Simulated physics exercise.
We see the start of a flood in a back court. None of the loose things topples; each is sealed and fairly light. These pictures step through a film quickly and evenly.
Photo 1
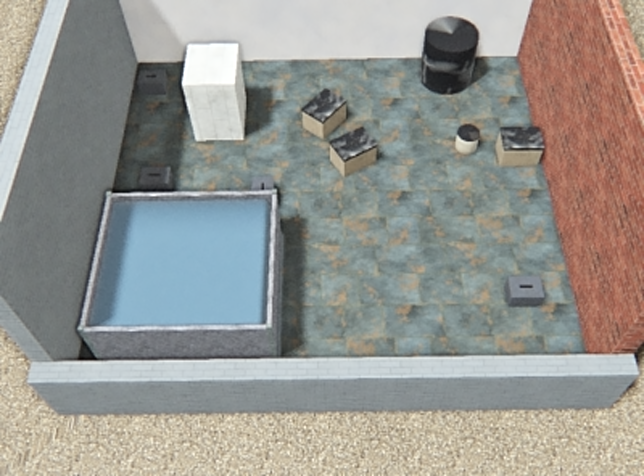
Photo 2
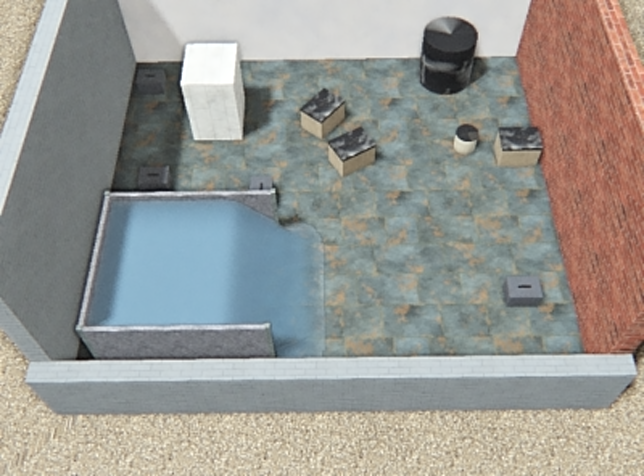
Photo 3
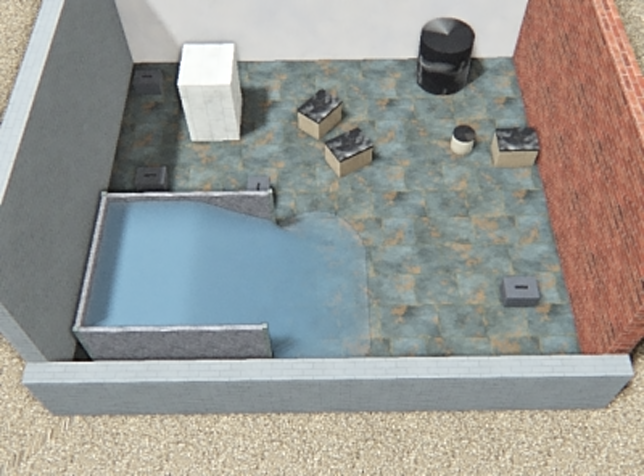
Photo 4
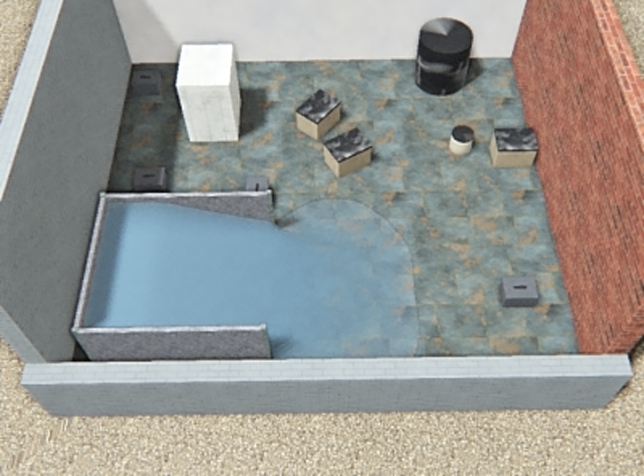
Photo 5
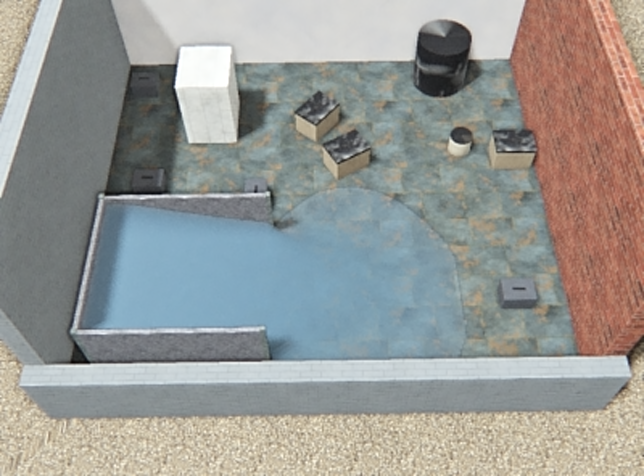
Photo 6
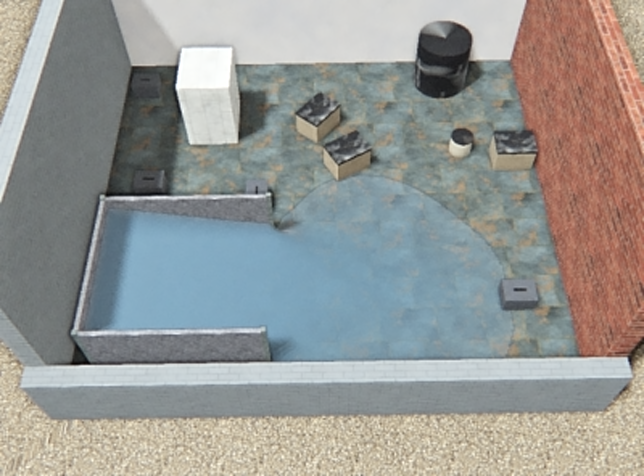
In this clip, the right side of a walled pool in a tiled court opens and water spreads rightward across the floor in a widening curve, reaching a small grey box while the scattered blocks and cylinders stay put.
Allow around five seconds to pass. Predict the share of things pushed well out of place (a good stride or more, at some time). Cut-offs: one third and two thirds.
Between one third and two thirds.
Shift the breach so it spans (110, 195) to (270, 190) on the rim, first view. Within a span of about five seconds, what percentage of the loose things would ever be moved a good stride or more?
About 100 per cent.
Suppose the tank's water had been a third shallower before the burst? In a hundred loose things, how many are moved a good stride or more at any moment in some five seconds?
Roughly 40 per cent of them.
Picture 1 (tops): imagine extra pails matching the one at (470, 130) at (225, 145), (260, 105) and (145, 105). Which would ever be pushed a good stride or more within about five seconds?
Results - 1: Doesn't go far; 2: Doesn't go far; 3: Doesn't go far.
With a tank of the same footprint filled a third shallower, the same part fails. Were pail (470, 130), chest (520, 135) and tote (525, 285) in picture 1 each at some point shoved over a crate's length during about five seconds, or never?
One after the other: Swept aside, swept aside, yes.
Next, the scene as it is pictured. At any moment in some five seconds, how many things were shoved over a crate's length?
That works out to 5.
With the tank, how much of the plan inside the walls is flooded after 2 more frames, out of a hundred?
Something like 45 in a hundred.
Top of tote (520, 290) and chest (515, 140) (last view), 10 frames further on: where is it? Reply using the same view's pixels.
They should be roughly at (548, 241) and (512, 100).
A moment on, 0 of 8 are well off their spots; 0 afloat.
Next, 3 of 8 are well off their spots; 2 afloat.
Later, 3 of 8 are well off their spots; 3 afloat.
In the end, 5 of 8 are well off their spots, and 5 have been at some point; 4 afloat.
